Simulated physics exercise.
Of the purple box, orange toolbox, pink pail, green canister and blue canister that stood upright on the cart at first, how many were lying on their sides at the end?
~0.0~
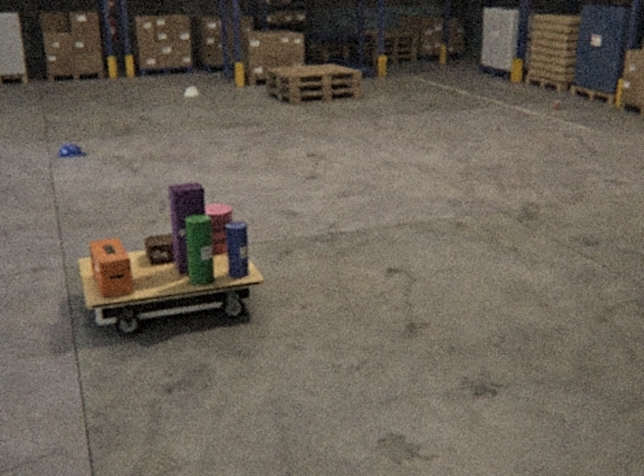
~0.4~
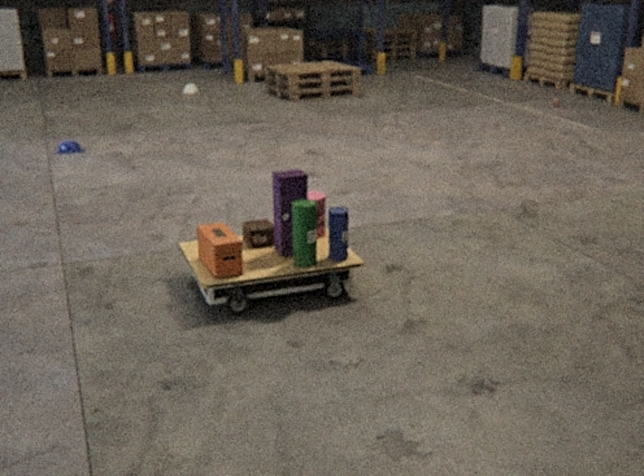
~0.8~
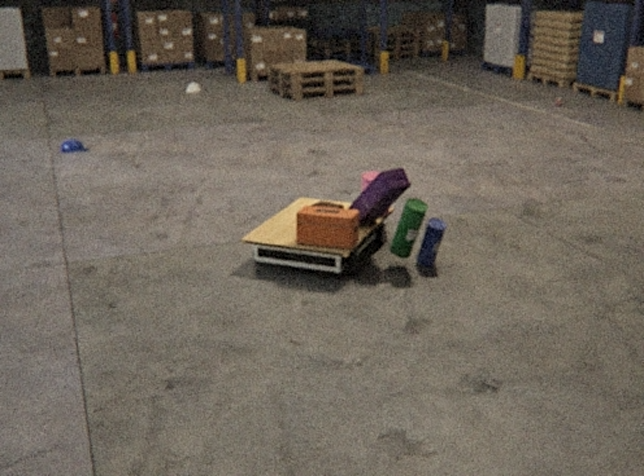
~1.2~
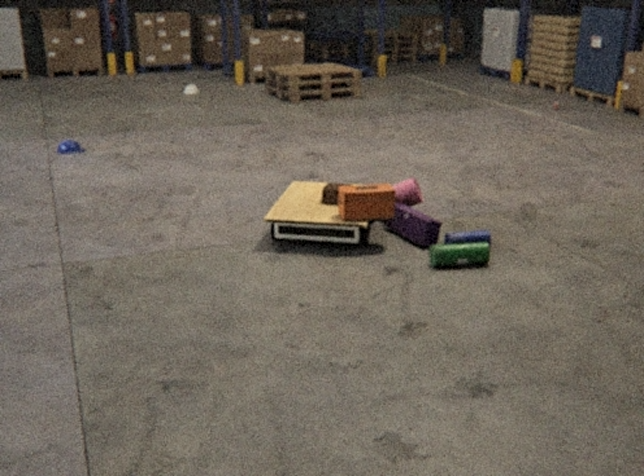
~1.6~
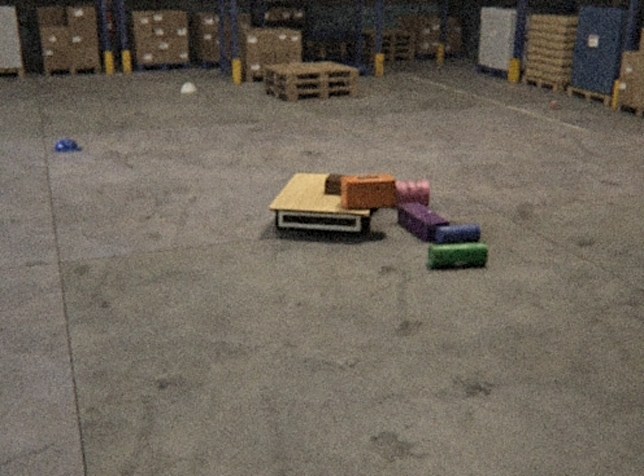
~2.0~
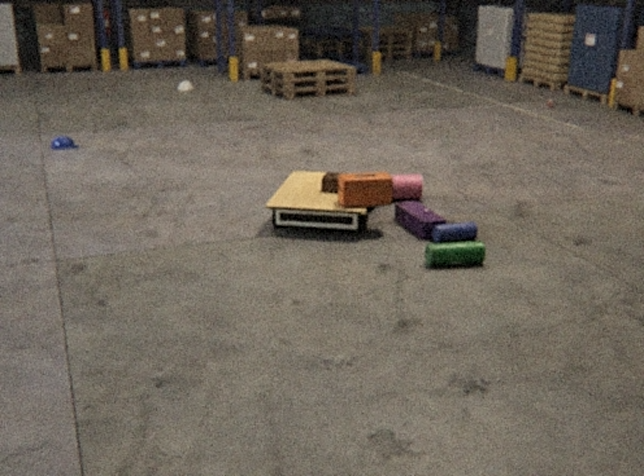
Four of them ended up on their sides, namely the purple box, the pink pail, the green canister and the blue canister.
